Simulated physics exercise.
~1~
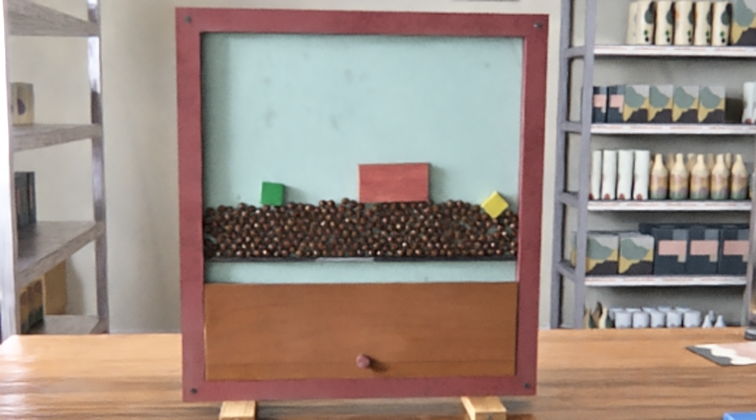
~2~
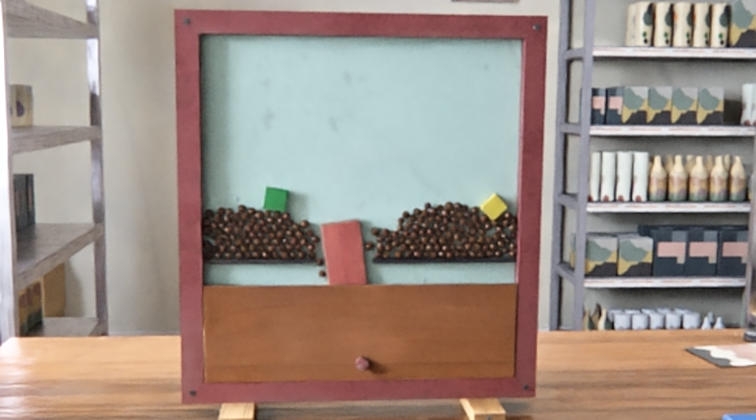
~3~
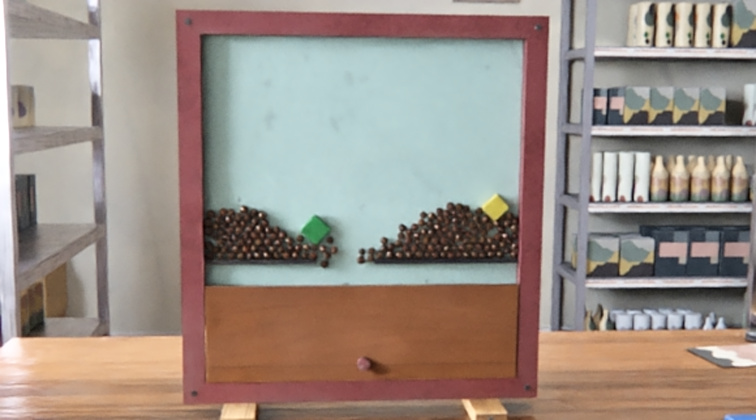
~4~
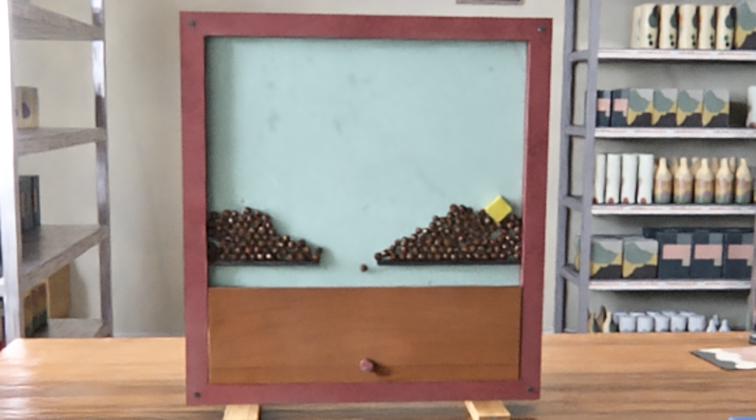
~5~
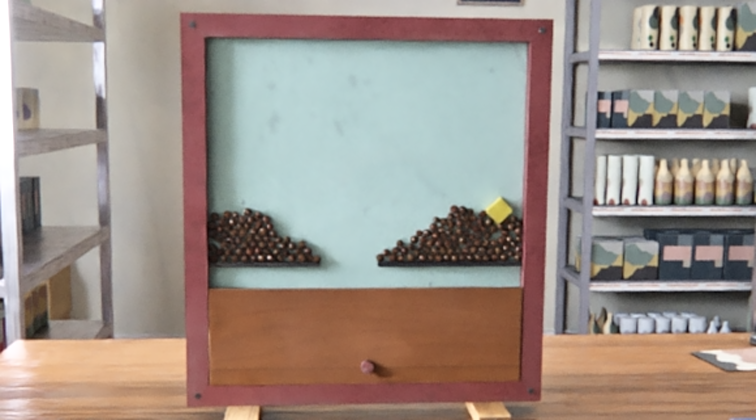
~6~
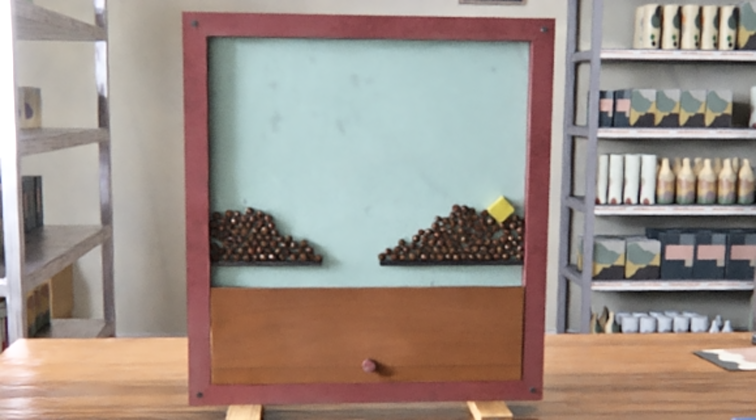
Dark wooden beads in a red-framed case poured down through a gap that opened in the middle, and the red block tipped and dropped with them, followed by the green block, leaving two sloping piles with the yellow block still resting on the right one.
